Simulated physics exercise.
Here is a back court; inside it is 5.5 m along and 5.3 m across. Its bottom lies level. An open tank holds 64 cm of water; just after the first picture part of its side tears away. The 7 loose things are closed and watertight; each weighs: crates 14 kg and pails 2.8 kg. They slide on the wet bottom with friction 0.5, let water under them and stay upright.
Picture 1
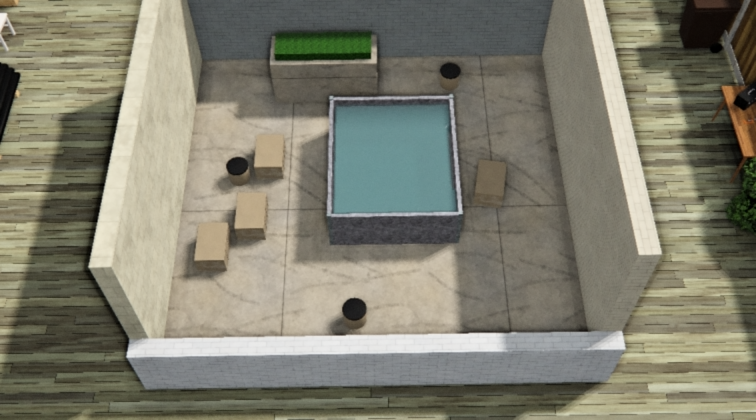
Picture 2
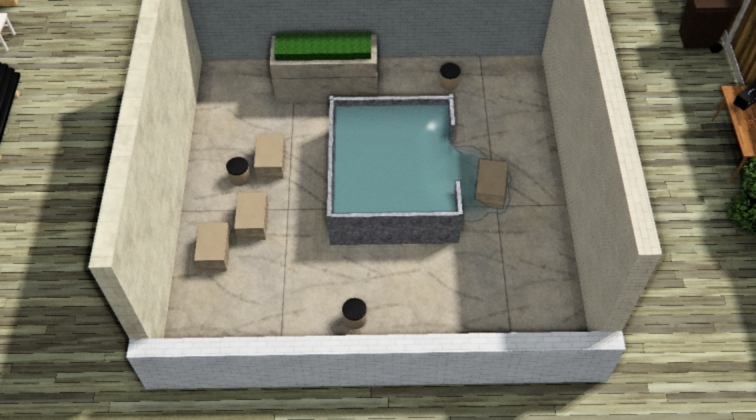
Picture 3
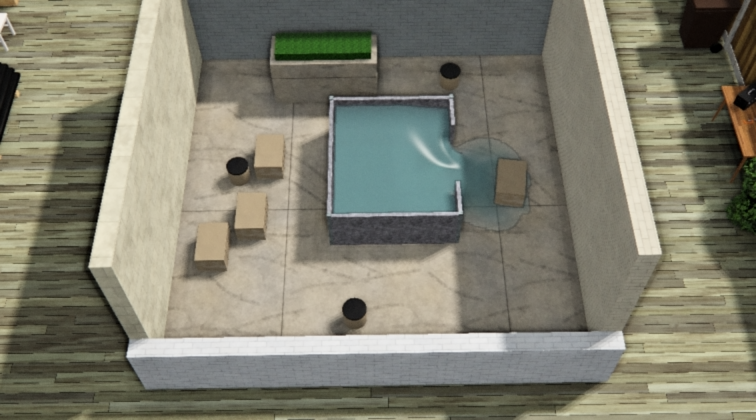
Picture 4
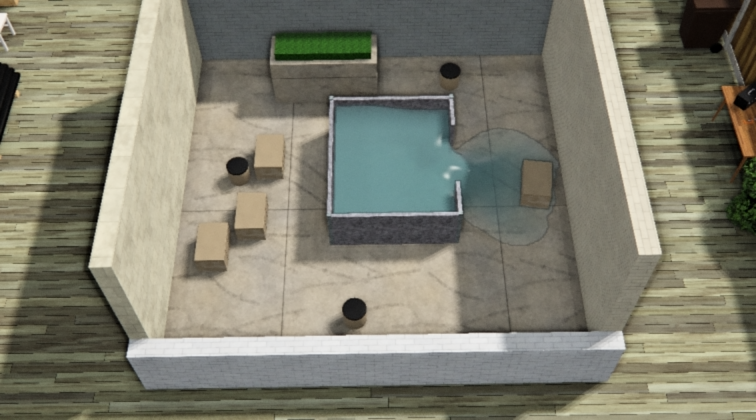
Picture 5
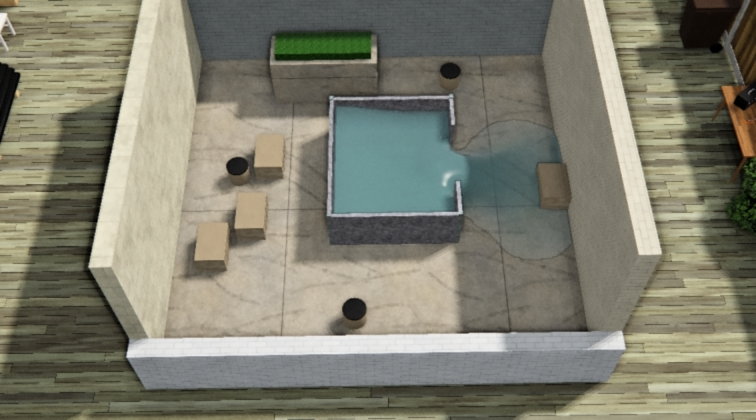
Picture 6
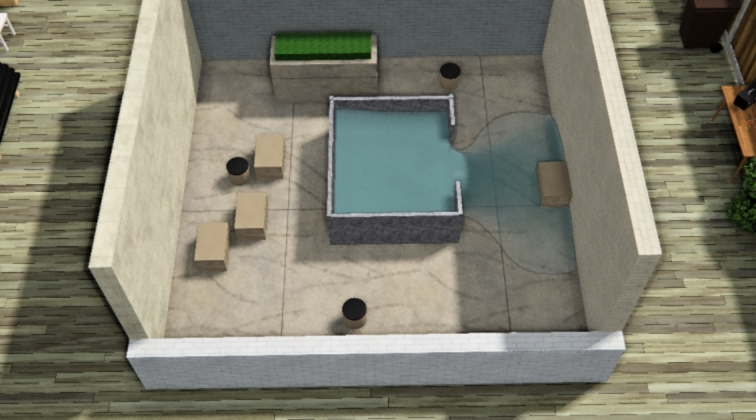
In the video, water pours through a gap that opens in the right side of a square tank in a walled courtyard, spreading across the floor and pushing one crate to the right-hand wall, while the other crates stay put.
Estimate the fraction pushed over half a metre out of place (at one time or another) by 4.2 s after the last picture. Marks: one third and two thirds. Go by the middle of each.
It is one to two thirds.
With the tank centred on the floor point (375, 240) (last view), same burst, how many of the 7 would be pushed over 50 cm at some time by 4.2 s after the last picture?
In that case 3 of them.
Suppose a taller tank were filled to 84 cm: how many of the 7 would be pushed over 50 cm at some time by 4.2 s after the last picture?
In that case 4 of them.
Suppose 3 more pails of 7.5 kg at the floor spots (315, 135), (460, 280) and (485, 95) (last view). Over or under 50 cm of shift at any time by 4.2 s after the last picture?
In turn: Short of it, short of it, over.
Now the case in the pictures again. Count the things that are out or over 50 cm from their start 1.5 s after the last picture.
1 of them.
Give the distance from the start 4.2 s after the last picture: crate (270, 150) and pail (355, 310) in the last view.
In that order: 0 cm, 200 cm.
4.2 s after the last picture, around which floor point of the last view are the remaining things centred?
Near (288, 212).
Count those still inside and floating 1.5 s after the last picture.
1 of them.
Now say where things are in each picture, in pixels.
The first picture shows a crate at (491, 177) rests on the ground; a crate at (211, 241) rests on the ground; 3.3 m2 under water; 0 of 7 have shifted.
The second picture shows a crate at (492, 177) rests on the ground; a crate at (211, 241), on the bottom; 3.8 m2 under water; 0 of 7 have shifted.
The third picture shows a crate at (512, 177), on the bottom, 29 cm from its start; a crate at (211, 241), on the bottom; 4.5 m2 under water; 1 of 7 have shifted.
The fourth picture shows a crate at (538, 178) rests on the ground, 66 cm from its start; a crate at (211, 241) rests on the ground; water covers 5.6 m2; 1 of 7 have shifted.
The fifth picture shows a crate at (555, 180), on the bottom, 90 cm from its start; a crate at (211, 241) rests on the ground; water covers 6.4 m2; 1 of 7 have shifted.
The sixth picture shows a crate at (555, 178) floats, 90 cm from its start; a crate at (211, 241), on the bottom; 6.8 m2 under water; 1 of 7 have shifted.
Then, 0.4 s after the last picture 1 of 7 are over 50 cm from their spots; 1 afloat.
Then, 1.5 s after the last picture 1 of 7 are over 50 cm from their spots; 1 afloat.
Then, 2.8 s after the last picture 3 of 7 are over 50 cm from their spots; 1 afloat.
Then, 4.2 s after the last picture 3 of 7 are over 50 cm from their spots, and 3 have been at some point; 2 afloat.
